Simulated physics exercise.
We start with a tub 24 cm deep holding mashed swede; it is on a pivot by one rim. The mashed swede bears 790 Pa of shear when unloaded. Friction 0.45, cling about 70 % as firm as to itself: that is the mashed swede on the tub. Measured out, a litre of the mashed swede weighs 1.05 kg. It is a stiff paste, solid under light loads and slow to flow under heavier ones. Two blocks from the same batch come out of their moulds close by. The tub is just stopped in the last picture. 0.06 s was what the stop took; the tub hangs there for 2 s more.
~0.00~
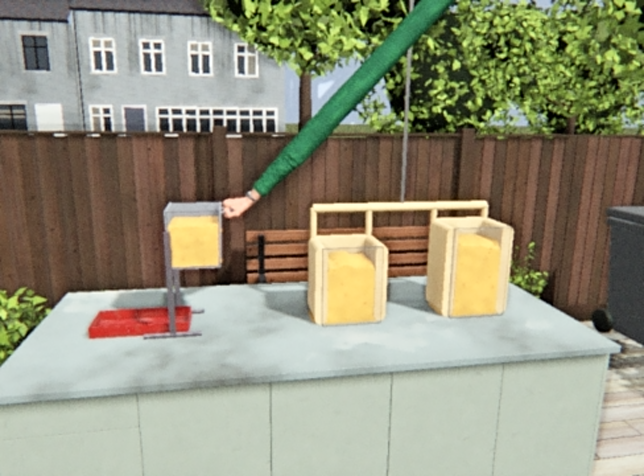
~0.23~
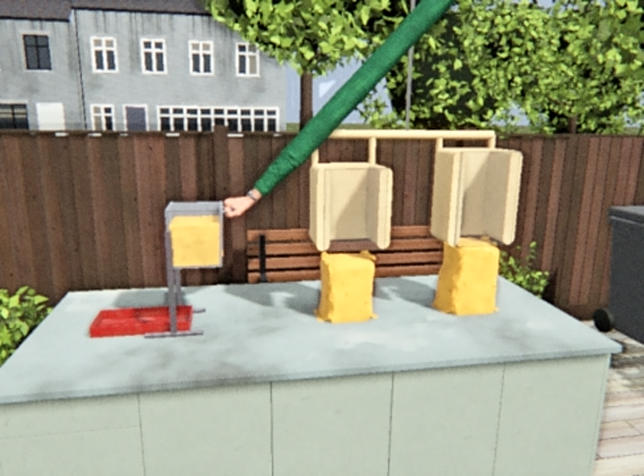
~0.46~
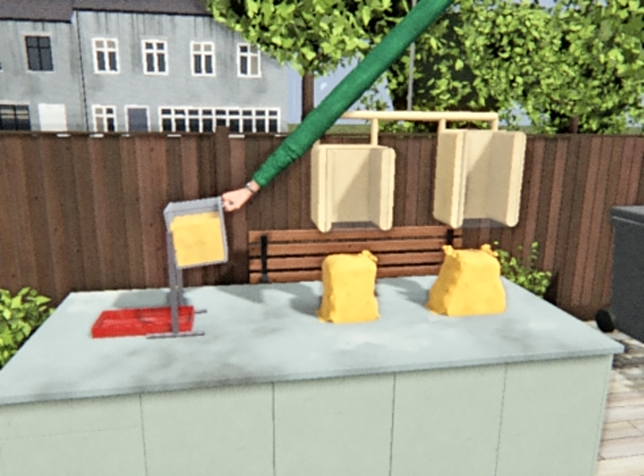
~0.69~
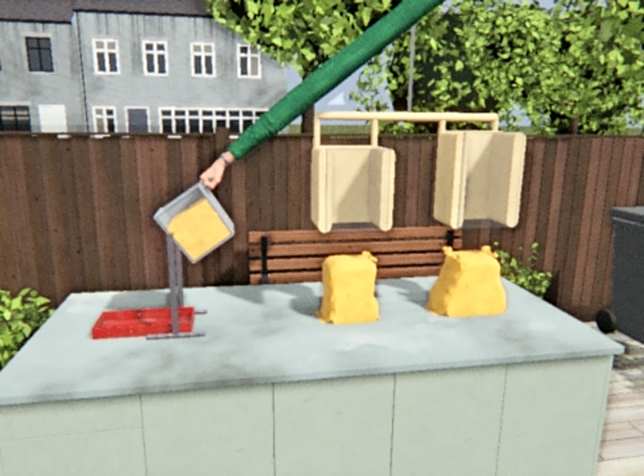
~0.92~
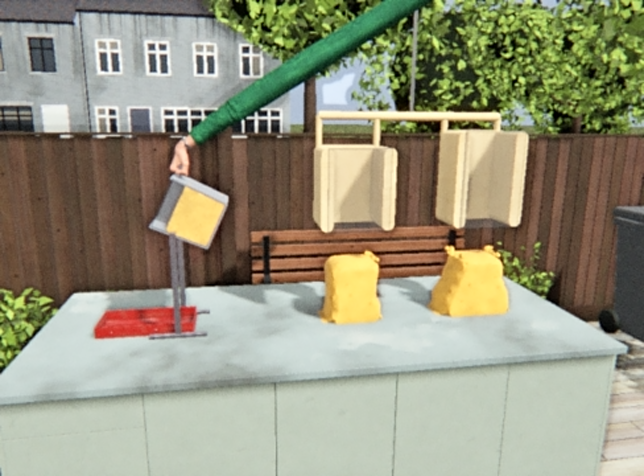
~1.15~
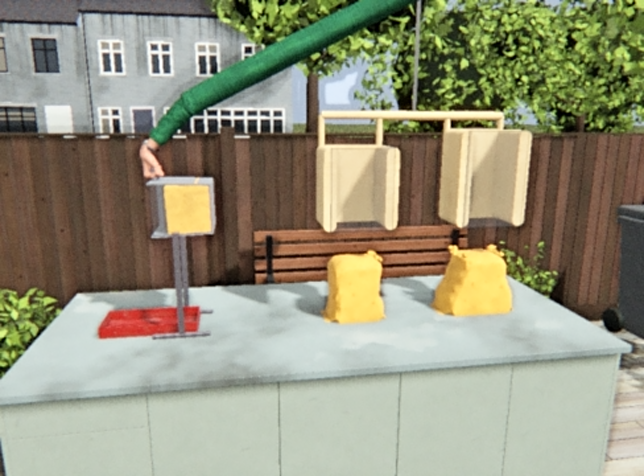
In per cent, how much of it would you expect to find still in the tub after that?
I would expect close to 100 per cent.
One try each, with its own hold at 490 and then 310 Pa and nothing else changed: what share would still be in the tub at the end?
In order: Around 100 % and around 60 %.
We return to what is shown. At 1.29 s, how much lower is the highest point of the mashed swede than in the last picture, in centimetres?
I reckon it's close to 0 cm.
By 1.29 s, the tub is at 91 degrees and holds 100 %.
By 1.46 s, the tub is at 91 degrees and holds 100 %.
By 1.63 s, the tub is at 91 degrees and holds 100 %.
By 1.80 s, the tub is at 91 degrees and holds 100 %.
By 3.15 s, at the end, the tub is at 91 degrees and holds 100 %.
